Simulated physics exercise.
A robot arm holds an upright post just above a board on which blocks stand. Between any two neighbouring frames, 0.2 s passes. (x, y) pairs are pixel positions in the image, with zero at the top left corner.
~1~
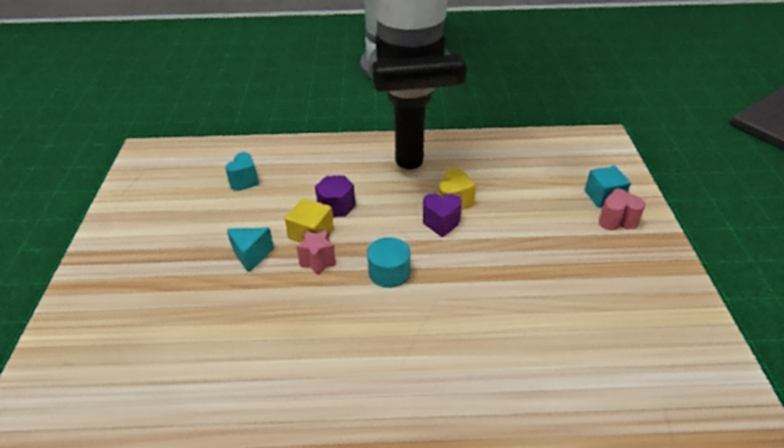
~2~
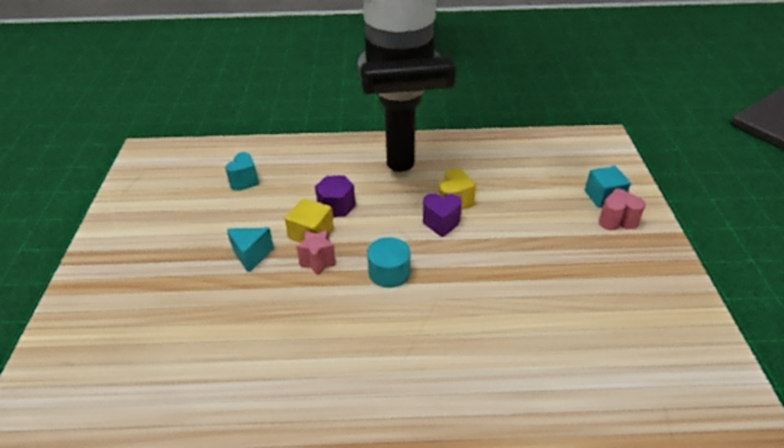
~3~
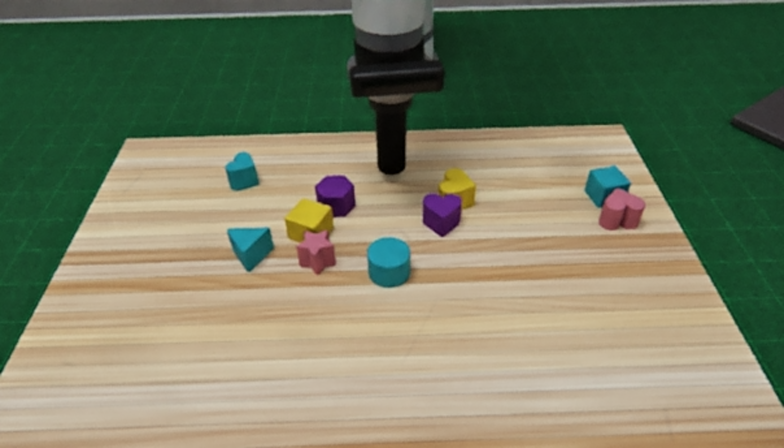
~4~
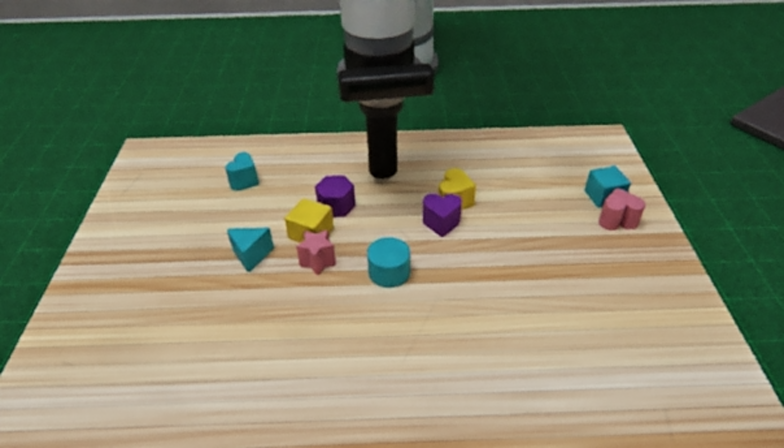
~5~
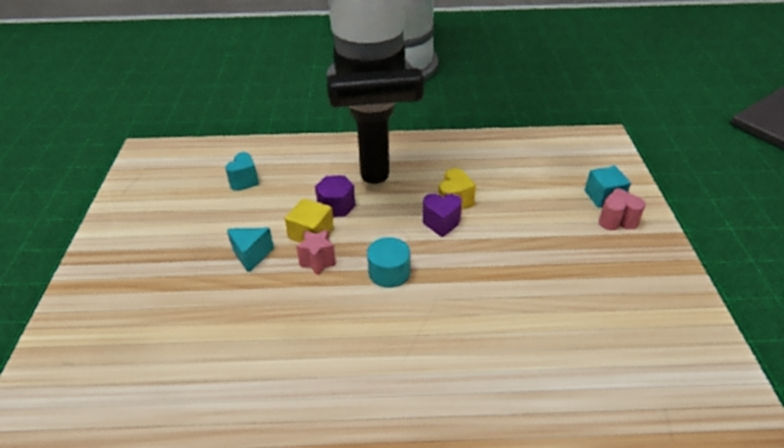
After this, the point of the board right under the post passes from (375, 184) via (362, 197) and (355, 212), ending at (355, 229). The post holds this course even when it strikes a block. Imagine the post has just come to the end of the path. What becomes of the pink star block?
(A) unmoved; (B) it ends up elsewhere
A: Unmoved.
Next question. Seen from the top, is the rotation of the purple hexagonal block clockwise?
It seems so.
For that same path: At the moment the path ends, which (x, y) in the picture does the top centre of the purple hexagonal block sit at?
Its top middle is near (318, 194).
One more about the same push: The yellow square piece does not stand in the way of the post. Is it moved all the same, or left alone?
It is carried off its spot.
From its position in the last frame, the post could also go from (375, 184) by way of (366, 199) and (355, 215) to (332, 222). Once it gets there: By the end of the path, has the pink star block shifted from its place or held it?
Stays where it is.
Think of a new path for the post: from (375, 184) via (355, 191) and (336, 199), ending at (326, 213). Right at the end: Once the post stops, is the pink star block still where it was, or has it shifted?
It travels a centimetre or more.
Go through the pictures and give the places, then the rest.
In the first frame, post tip (409, 162); block tops, yellow square piece (308, 212); pink star block (315, 241); purple hexagonal block (334, 185).
In the second frame, post (401, 164); blocks unchanged.
In the third frame, post (392, 167); blocks unchanged.
In the fourth frame, post (383, 171); blocks unchanged.
In the fifth frame, post (375, 176); yellow square piece (308, 212); pink star block (315, 241); purple hexagonal block (334, 185).
On the path given first. Halfway along, post (356, 196); yellow square piece (305, 214); purple hexagonal block (323, 192), turned 20° clockwise.
At the end, post (355, 221); yellow square piece (299, 217); pink star block in place; purple hexagonal block (318, 194), turned 25° clockwise.
